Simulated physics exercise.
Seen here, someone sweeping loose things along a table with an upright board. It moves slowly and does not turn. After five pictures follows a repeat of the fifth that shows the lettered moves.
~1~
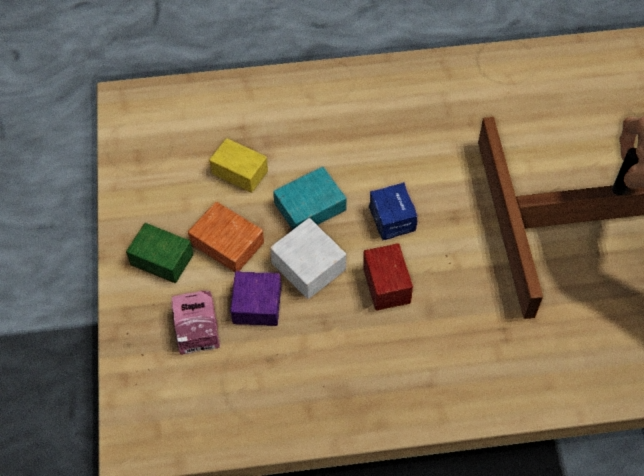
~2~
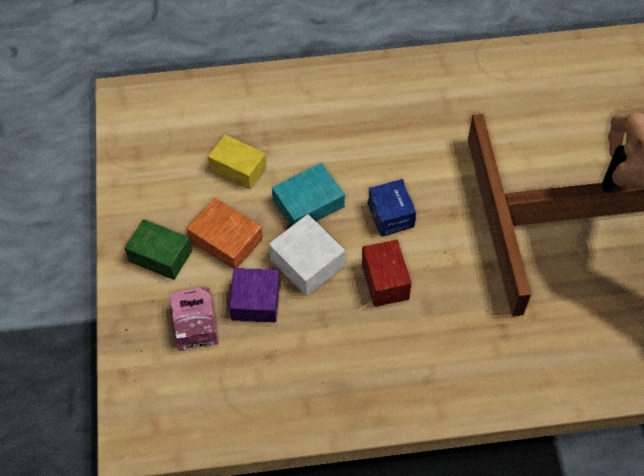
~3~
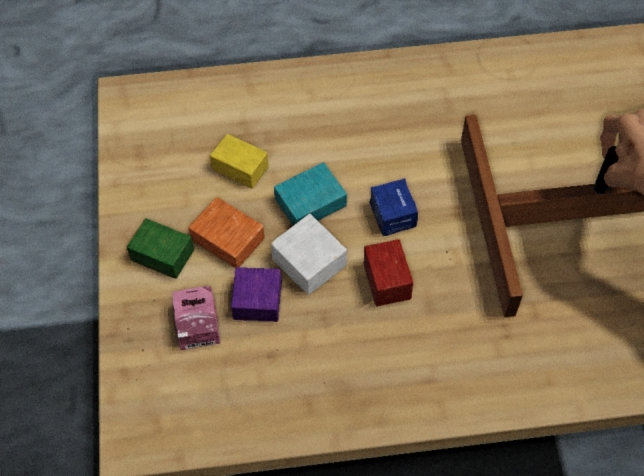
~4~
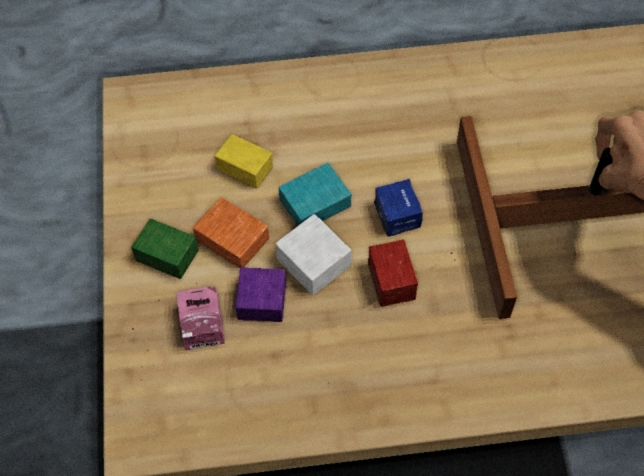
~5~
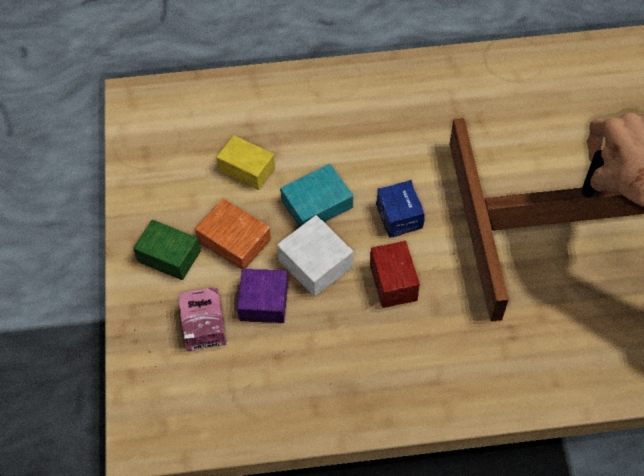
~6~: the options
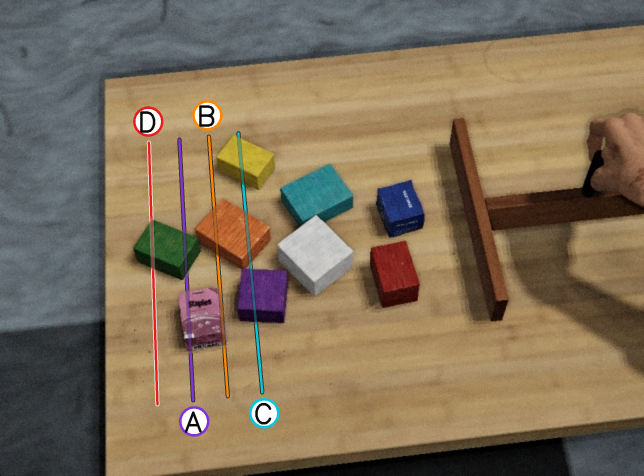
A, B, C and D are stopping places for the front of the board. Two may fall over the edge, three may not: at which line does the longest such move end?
A is the last line within the limit.
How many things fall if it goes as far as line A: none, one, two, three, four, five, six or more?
In all, one.
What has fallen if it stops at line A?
The green block goes over.
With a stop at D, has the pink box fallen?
No.
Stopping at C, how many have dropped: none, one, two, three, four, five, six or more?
By then, none.
On the marked copy, A at (186, 259); B at (218, 256); C at (249, 252); D at (153, 263).
Following A. Soon after the start, board (374, 215); purple block (259, 298); red block (356, 277).
Later, board (268, 227); green block (145, 259); pink box (152, 356).
In the end, board (186, 236); green block over the edge; orange block (116, 222); one fallen.
As for the rest, B is within the limit but short; C is within the limit but short; D drops four.
